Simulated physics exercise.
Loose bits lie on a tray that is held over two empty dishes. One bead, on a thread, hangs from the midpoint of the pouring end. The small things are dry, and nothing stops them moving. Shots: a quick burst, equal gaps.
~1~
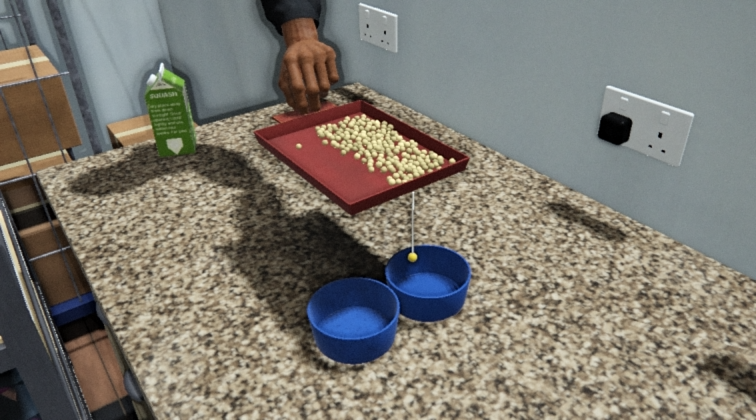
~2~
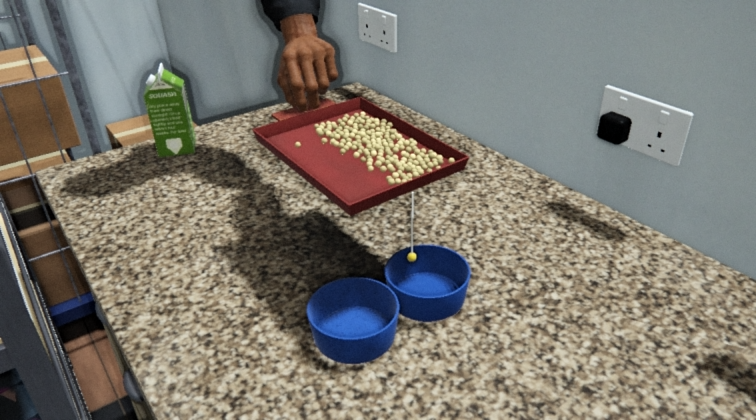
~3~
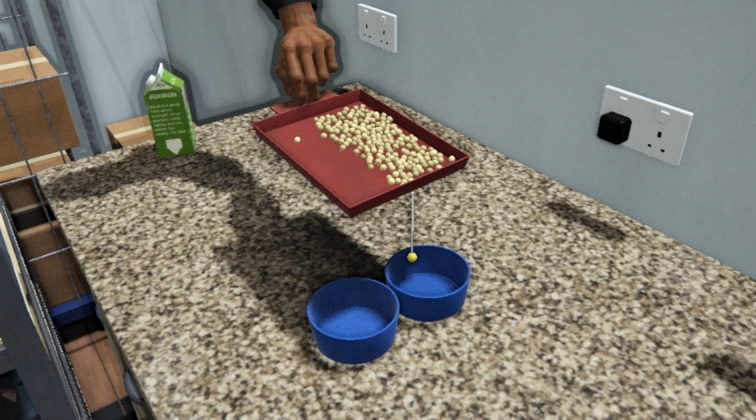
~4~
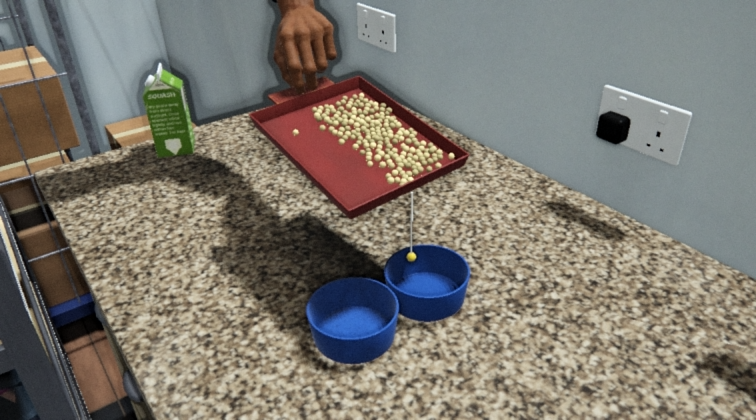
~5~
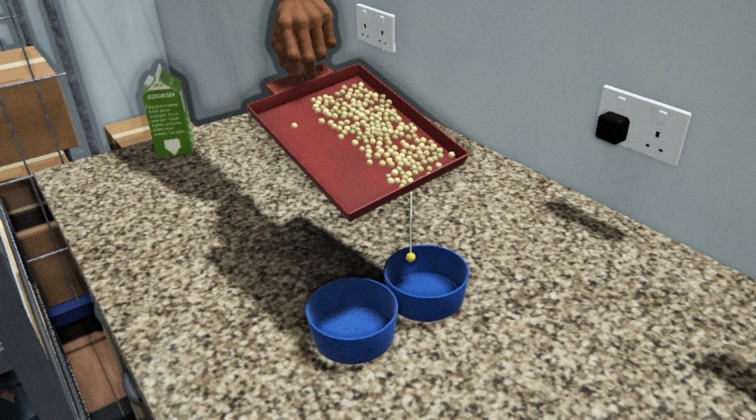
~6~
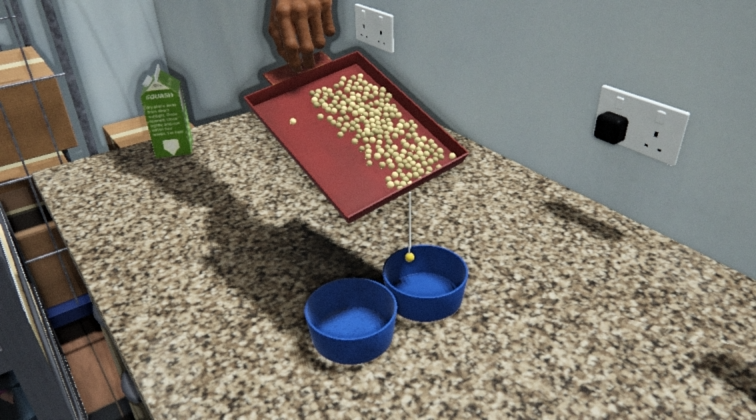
Red tray of pale beans gradually tilting as a hand raises its far end above two blue dishes on a speckled countertop.
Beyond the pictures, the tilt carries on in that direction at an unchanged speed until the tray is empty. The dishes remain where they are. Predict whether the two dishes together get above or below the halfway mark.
Above.
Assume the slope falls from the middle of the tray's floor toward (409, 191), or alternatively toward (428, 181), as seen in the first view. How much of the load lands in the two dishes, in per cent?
For the first aim it is 60 in a hundred, for the second 40 in a hundred.
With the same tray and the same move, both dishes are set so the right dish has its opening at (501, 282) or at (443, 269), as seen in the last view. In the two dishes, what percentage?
First try: Roughly 10 per cent; second try: Roughly 100 per cent.
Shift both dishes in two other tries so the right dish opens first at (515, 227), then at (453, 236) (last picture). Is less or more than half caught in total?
Short of half and then Short of half.
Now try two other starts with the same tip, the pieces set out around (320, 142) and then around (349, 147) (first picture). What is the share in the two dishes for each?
About 90 % and 90 %.
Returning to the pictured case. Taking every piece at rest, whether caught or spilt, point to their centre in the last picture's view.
The centre comes to rest close to (357, 330).
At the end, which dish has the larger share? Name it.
The one that comes out ahead is the leftward one.
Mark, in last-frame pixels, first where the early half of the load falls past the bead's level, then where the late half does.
For the early half I get (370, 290), and for the late half (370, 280).
Soon, tray tipped steeply; most on the tray; a small part in the left dish; a small part in the air.
A while on, tray tipped right over; about a third on the tray; about a third in the left dish; a stray few in the right dish; a stray few outside both; about a quarter in the air.
Towards the end, tray tipped past a quarter turn; most in the left dish; a small part in the right dish; a small part outside both.
Finally, tray tipped past a quarter turn; most in the left dish; a small part in the right dish; a small part outside both.
